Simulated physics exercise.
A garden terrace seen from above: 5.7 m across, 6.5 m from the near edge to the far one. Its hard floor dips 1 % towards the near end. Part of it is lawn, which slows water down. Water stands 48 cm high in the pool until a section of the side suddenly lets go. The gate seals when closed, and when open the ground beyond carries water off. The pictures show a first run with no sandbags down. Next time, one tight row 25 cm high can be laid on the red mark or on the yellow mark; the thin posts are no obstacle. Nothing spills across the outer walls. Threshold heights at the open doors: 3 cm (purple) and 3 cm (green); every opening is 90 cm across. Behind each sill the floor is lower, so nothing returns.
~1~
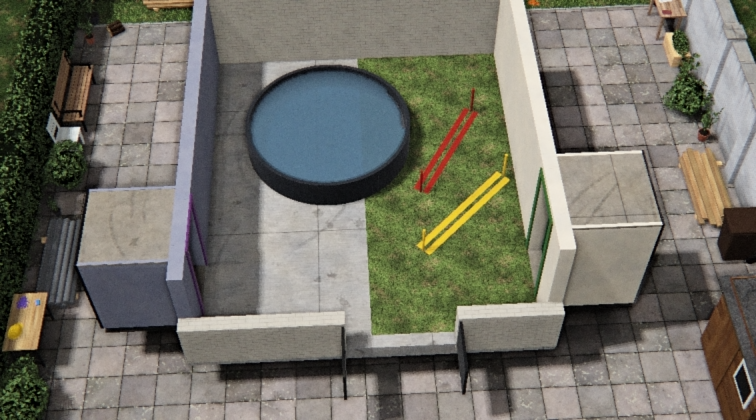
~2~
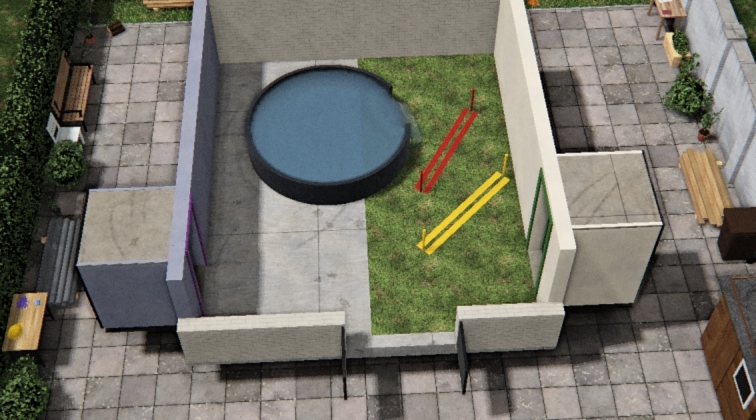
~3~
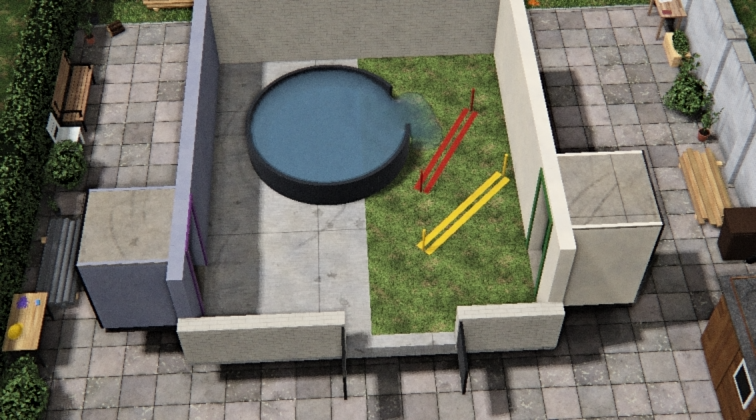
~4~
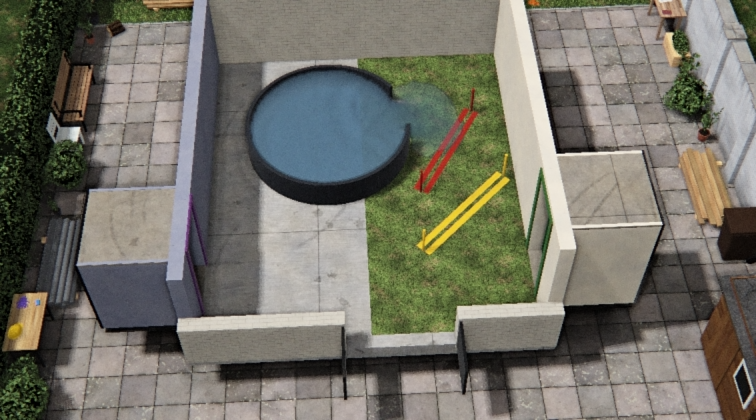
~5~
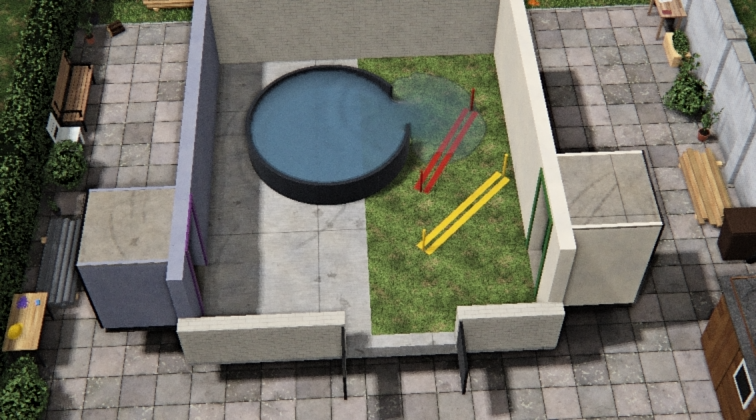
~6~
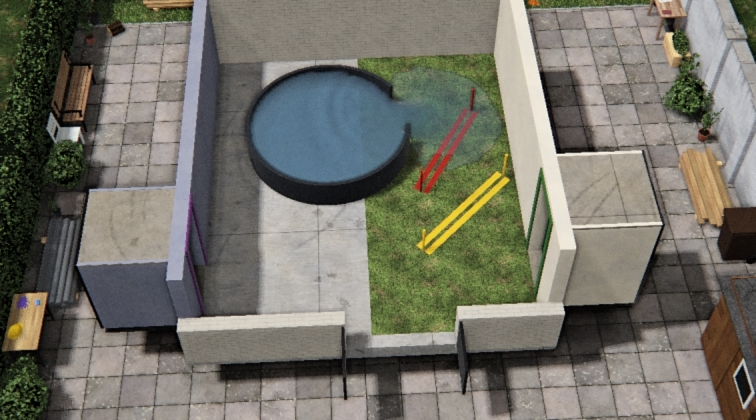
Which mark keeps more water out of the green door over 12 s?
Choose yellow.
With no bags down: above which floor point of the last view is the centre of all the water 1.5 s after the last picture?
Around (366, 134).
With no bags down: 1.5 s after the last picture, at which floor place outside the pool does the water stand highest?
Near (493, 62).
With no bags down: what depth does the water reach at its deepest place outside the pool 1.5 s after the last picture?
About 31 cm.
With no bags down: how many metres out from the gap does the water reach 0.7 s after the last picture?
About 2.4 m.
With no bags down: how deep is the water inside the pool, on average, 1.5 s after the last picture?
Some 36 cm.
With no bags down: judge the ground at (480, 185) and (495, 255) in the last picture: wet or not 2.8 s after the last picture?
In that order: Wet, flooded.
Then, 0.7 s after the last picture water covers 20 % of the floor and is deepest (24 cm) near (411, 123) in the run without bags; in at the green door, 0 L with no bags, 0 L with the row on red, 0 L on yellow.
Then, 1.5 s after the last picture water covers 25 % of the floor and is deepest (31 cm) near (493, 62) in the run without bags; in at the green door, 0 L with no bags, 0 L with the row on red, 0 L on yellow.
Then, 2.8 s after the last picture water covers 35 % of the floor and is deepest (24 cm) near (474, 114) in the run without bags; in at the green door, 0 L with no bags, 0 L with the row on red, 0 L on yellow.
Then, 6.3 s after the last picture water covers 75 % of the floor and is deepest (18 cm) near (490, 100) in the run without bags; in at the green door, 13 L with no bags, 1 L with the row on red, 0 L on yellow.
Then, 11.3 s after the last picture water covers 100 % of the floor and is deepest (12 cm) near (202, 342) in the run without bags; in at the green door, 74 L with no bags, 28 L with the row on red, 1 L on yellow.
